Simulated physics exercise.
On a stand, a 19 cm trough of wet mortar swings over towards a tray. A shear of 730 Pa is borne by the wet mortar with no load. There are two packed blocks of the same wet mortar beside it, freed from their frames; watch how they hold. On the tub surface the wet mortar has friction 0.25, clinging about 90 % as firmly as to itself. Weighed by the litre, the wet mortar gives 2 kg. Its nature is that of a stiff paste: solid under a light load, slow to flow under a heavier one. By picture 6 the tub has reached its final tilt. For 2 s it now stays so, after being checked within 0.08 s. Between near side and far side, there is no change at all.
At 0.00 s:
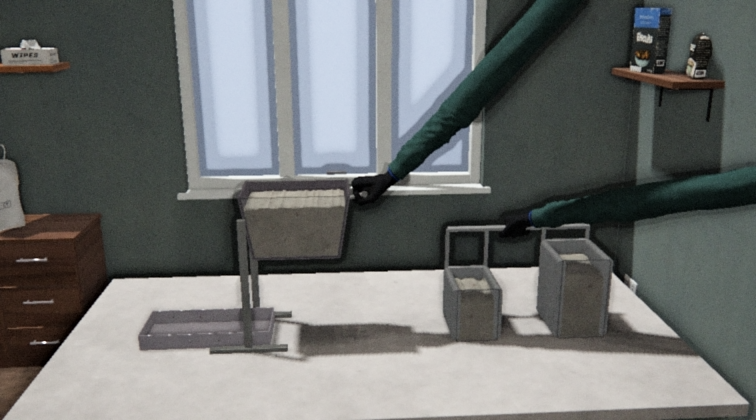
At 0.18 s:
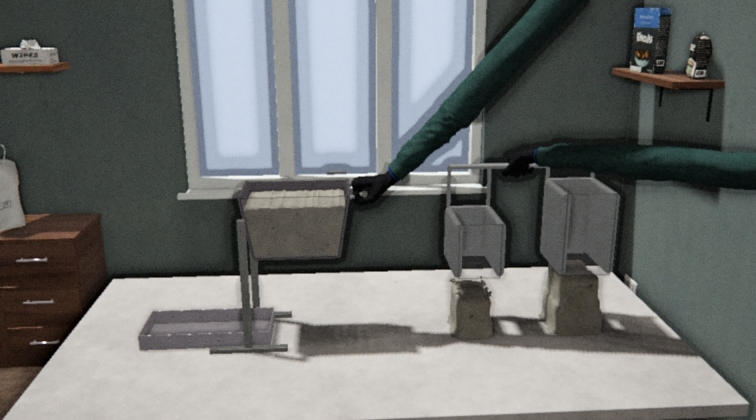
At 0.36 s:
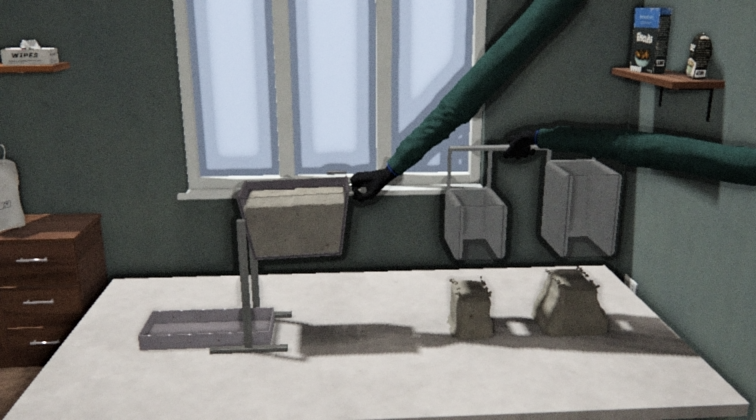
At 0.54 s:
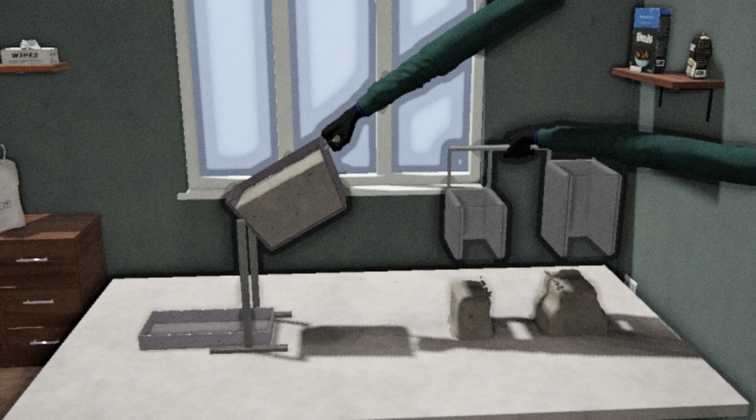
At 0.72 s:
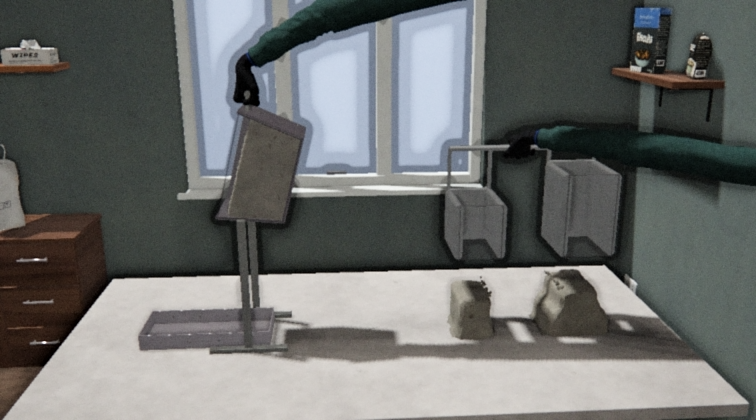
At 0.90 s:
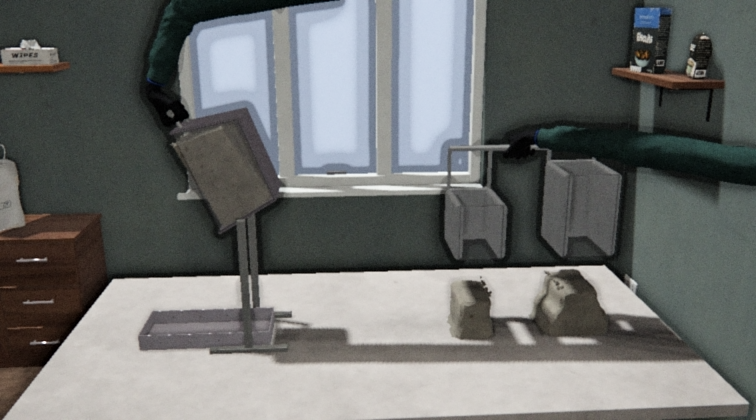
In the video, a gloved hand lifts two open boxes off grey blocks on a table, and the larger right block slumps and widens; another hand then swings a filled tub up and over leftward past upright on its stand.
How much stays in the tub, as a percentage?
0 %.
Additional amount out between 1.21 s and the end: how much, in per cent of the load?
Near 0 %.
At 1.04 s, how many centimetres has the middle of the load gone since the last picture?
Roughly 15 cm.
After 1.04 s, the tub is at 111 degrees and holds 29 %.
After 1.21 s, the tub is at 111 degrees and holds 0 %.
After 1.38 s, the tub is at 111 degrees and holds 0 %.
After 1.55 s, the tub is at 111 degrees and holds 0 %.
After 2.90 s, the tub is at 111 degrees and holds 0 %.
